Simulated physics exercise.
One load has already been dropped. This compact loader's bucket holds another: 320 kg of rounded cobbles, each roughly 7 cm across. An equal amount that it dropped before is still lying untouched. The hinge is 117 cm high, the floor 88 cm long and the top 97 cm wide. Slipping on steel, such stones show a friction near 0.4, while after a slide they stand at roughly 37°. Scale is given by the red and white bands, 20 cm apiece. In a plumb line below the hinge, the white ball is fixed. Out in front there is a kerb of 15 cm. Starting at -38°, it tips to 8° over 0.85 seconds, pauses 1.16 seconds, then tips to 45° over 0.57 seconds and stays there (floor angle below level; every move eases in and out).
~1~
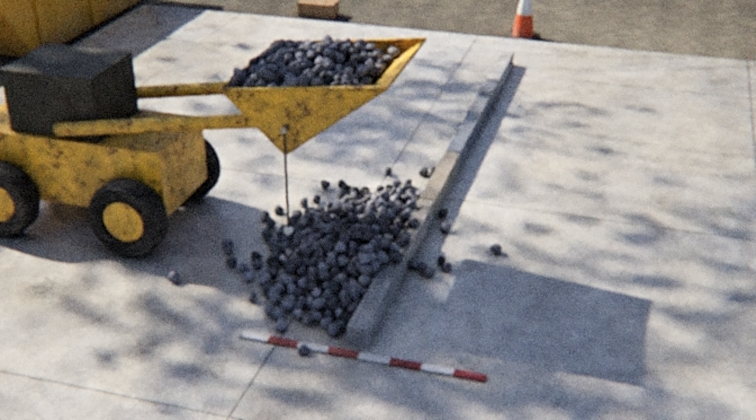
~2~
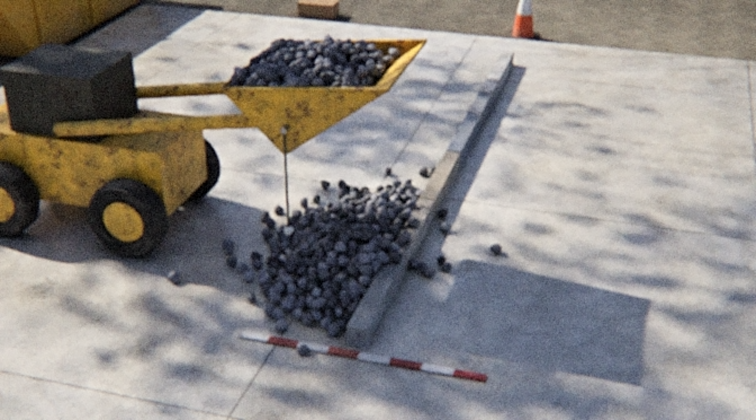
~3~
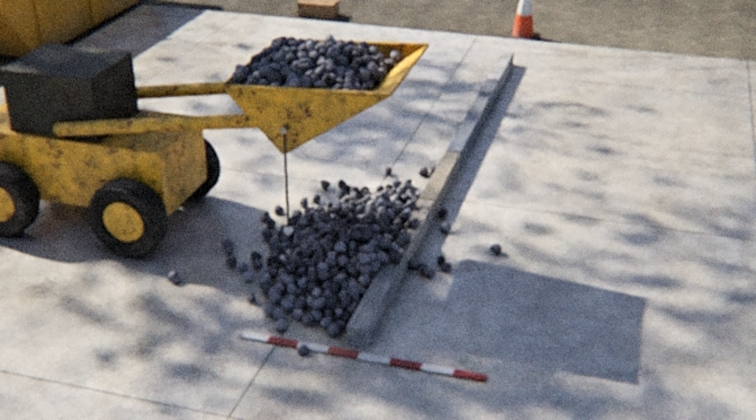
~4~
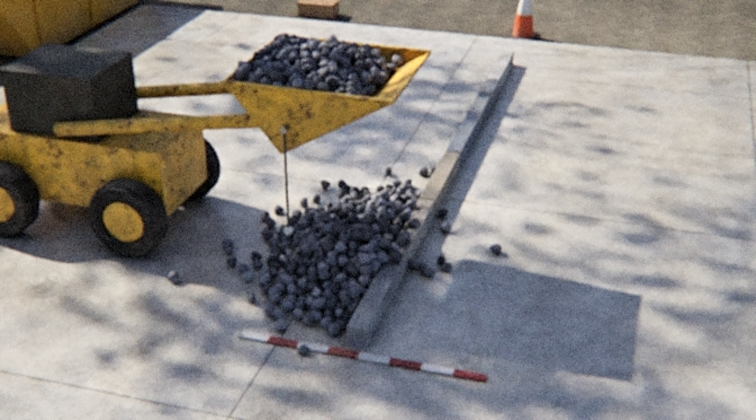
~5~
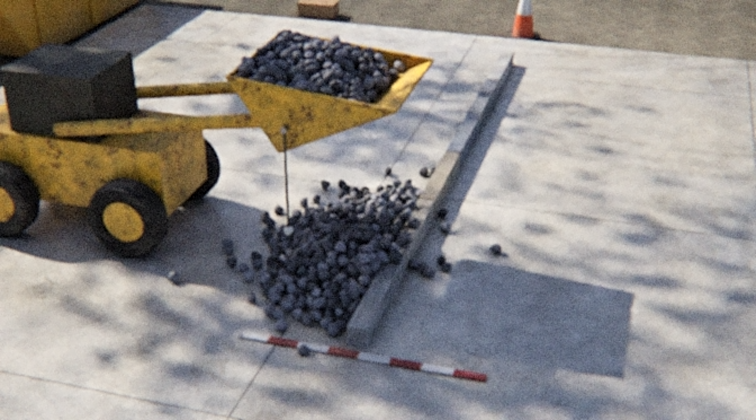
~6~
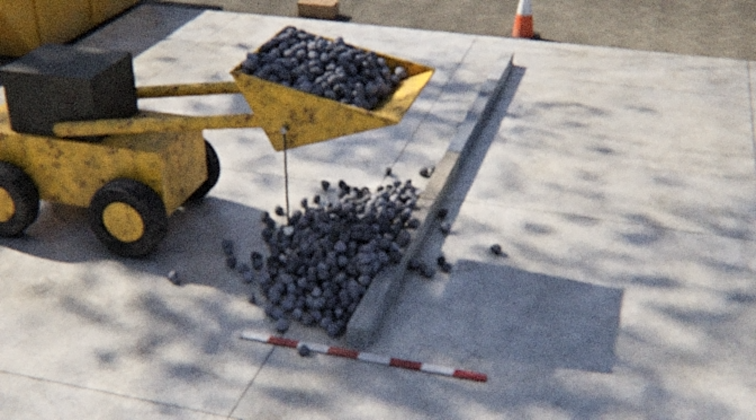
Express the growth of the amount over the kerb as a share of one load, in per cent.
Roughly 84 per cent of a load.
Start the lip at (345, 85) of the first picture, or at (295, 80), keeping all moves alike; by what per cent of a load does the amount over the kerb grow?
Case one about 40 %, case two about 5 %.
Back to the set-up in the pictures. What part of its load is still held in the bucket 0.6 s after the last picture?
100 % still inside.
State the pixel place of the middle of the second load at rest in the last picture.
They end up centred around (450, 256).
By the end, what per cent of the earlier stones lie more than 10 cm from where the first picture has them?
I'd say roughly 0 per cent of them.
Then, 0.3 s after the last picture the floor is at 1°; in per cent of one load, 100 in the bucket, 99 on this side of the kerb, 1 over the kerb; the foremost stones are at (443, 252).
Then, 0.6 s after the last picture the floor is at 8°; in per cent of one load, 100 in the bucket, 99 on this side of the kerb, 1 over the kerb; the foremost stones are at (443, 252).
Then, 2.7 s after the last picture the floor is at 45°; in per cent of one load, 4 in the bucket, 127 on this side of the kerb, 69 over the kerb; the foremost stones are at (538, 288).
Then, 5.1 s after the last picture the floor is at 45°; in per cent of one load, 0 in the bucket, 114 on this side of the kerb, 86 over the kerb; the foremost stones are at (567, 305). Net gain over the kerb, 84.
